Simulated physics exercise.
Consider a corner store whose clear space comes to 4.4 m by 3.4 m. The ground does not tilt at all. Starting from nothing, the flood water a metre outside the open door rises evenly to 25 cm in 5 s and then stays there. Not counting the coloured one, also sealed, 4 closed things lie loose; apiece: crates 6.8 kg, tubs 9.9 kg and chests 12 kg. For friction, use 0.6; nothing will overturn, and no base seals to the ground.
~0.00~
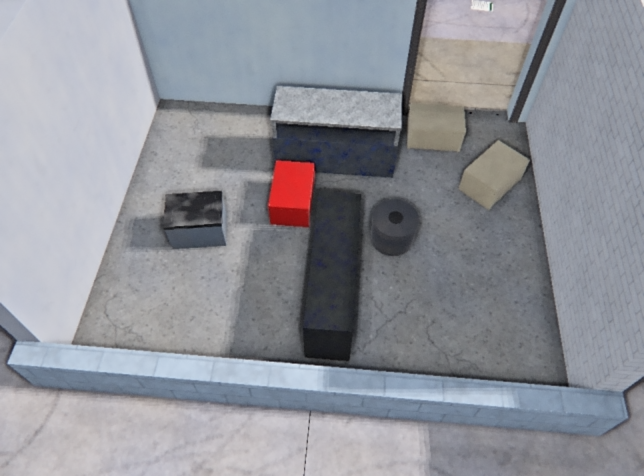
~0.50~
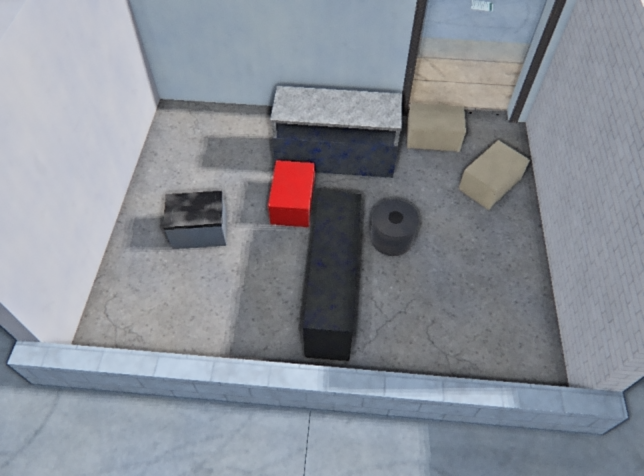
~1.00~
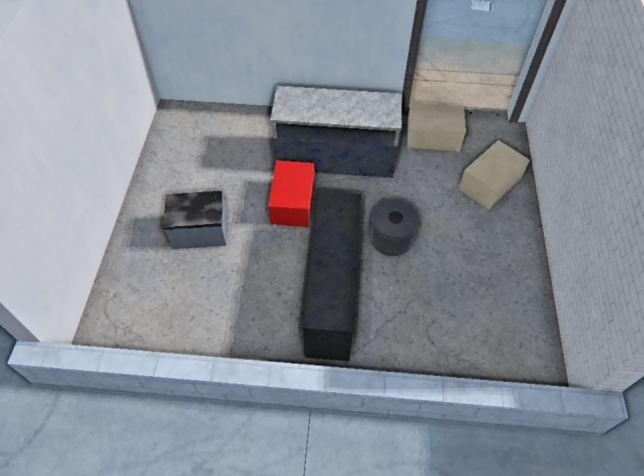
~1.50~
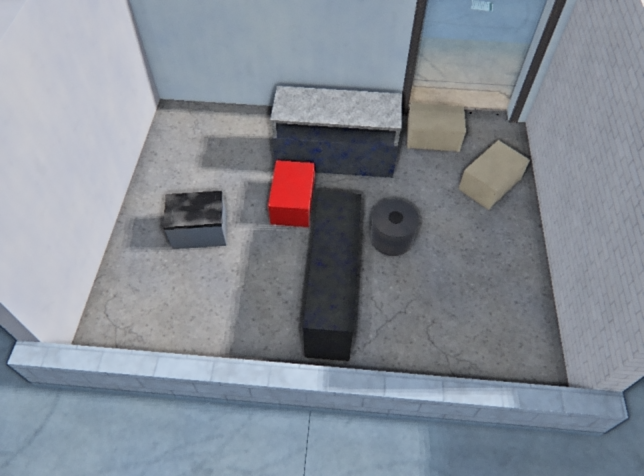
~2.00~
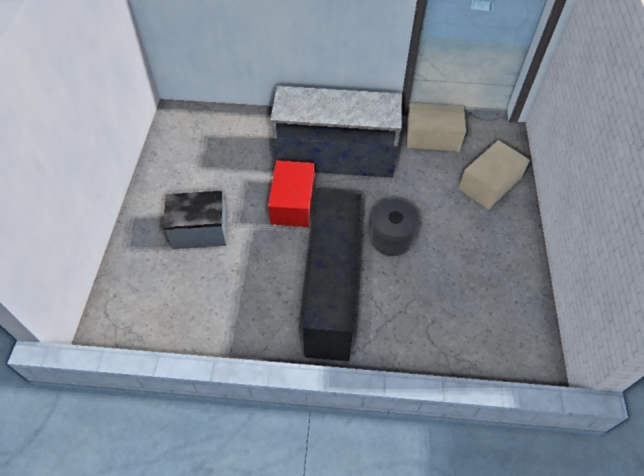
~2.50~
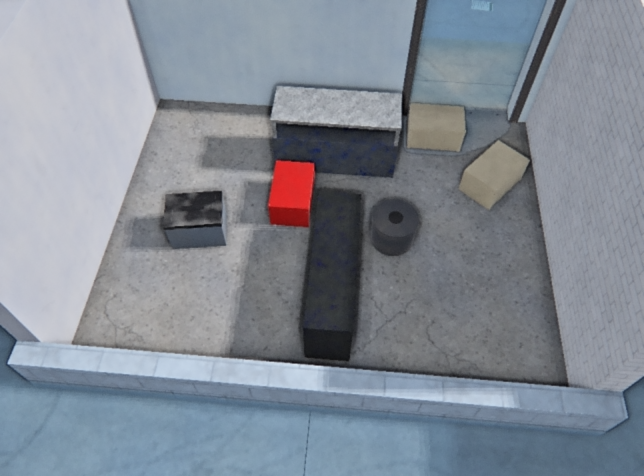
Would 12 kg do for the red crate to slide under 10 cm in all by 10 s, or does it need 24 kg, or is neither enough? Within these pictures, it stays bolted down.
Most likely it will manage with only the heavier mass.
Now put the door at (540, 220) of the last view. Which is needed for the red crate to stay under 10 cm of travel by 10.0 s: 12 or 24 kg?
Then no mass works.
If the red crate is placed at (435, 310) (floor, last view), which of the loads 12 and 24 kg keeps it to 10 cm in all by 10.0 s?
Result: Both fail.
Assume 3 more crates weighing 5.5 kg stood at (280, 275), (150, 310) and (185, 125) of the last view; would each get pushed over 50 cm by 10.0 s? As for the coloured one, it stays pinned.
Result, in order - falls shy; exceeds it; falls shy.
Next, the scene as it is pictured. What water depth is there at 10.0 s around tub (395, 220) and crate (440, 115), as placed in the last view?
First about 14 cm, second about 22 cm.
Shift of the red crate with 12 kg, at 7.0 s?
About 0 cm off its spot.
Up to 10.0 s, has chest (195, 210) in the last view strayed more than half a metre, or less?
That one is below half a metre, as it turns out.
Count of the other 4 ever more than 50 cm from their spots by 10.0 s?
I make that 3.
After 3.5 s the red crate would be 0 cm from its start with 12 kg and 0 cm from its start with 24 kg; 0 cm of water round it then.
After 4.5 s the red crate would be 0 cm from its start with 12 kg and 0 cm from its start with 24 kg; 0 cm of water round it then.
After 7.0 s the red crate would be 0 cm from its start with 12 kg and 0 cm from its start with 24 kg; 3 cm of water round it then.
After 10.0 s the red crate would be 33 cm from its start with 12 kg and 0 cm from its start with 24 kg; 6 cm of water round it then.
